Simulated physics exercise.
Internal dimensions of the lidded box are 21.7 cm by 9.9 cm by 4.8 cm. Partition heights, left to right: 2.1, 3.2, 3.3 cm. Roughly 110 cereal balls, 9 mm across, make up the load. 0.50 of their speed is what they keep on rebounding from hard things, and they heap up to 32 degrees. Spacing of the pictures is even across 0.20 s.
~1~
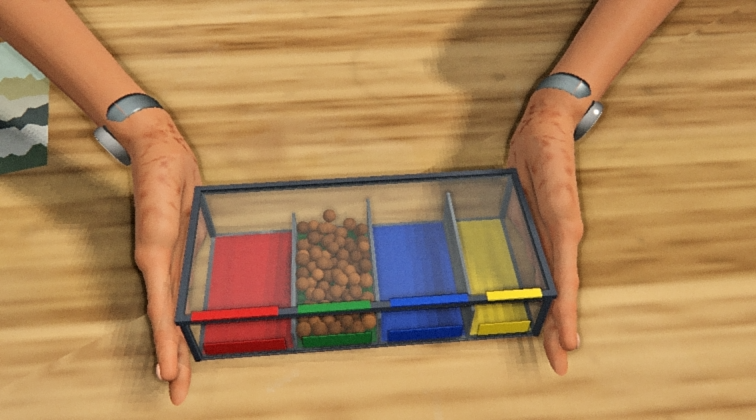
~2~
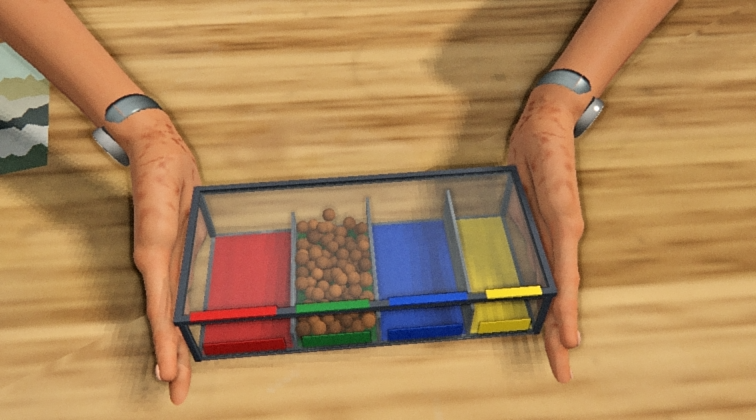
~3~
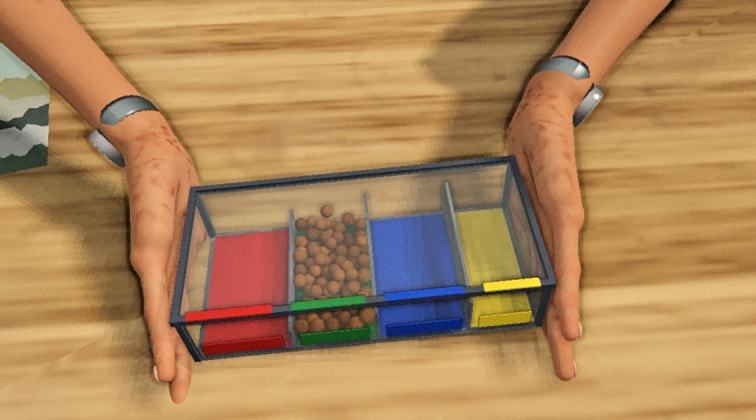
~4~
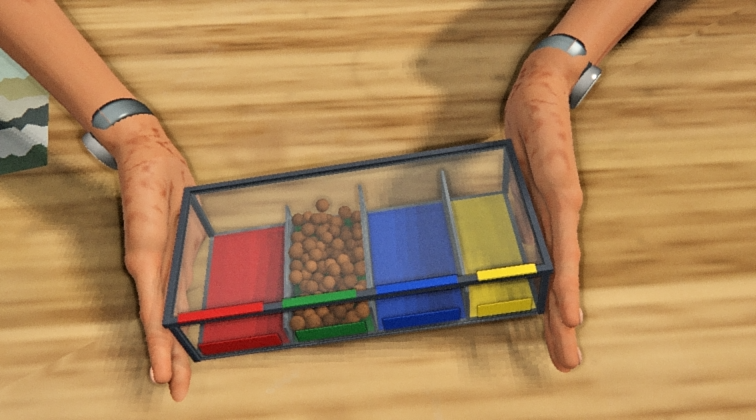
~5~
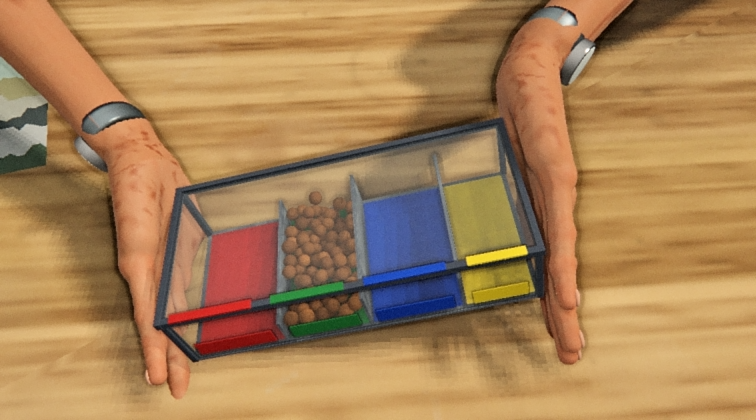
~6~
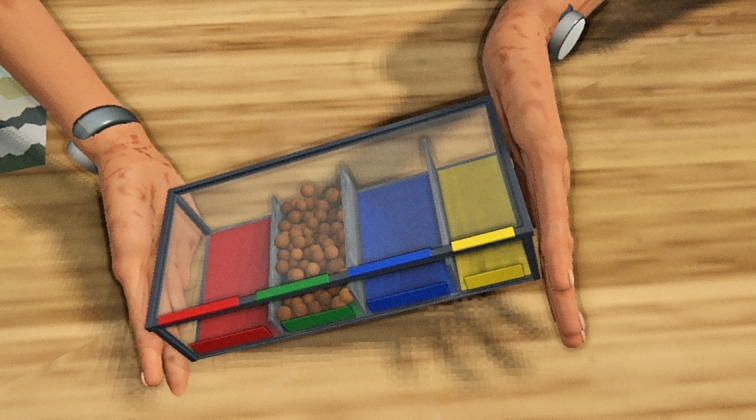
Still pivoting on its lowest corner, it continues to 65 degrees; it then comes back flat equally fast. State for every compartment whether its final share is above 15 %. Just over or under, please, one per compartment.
Red: Over, blue: Under, green: Over, yellow: Under.
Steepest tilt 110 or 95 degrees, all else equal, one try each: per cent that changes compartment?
Some 100 and some 75 per cent, respectively.
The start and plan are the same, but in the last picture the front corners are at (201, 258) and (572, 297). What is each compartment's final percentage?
Red 0 %; blue 5 %; green 95 %; yellow 0 %.
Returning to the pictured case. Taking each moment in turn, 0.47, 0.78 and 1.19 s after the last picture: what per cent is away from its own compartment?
Around 5, then 20, then 20.
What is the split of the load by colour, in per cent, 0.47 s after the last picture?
Red 5; blue 0; green 95; yellow 0.
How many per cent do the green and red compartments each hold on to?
Green 80 %, red 20 %.
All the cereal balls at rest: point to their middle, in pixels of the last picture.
Estimated resting centre: Around (314, 286).
Then, 0.47 s after the last picture, tilt 64 degrees; red 5 %, green 95 %.
Then, 0.78 s after the last picture, tilt 27 degrees; red 20 %, green 80 %.
Then, 1.19 s after the last picture, tilt 0 degrees; red 20 %, green 80 %.
In the end, red 20 %, blue 0 %, green 80 %, yellow 0 %.
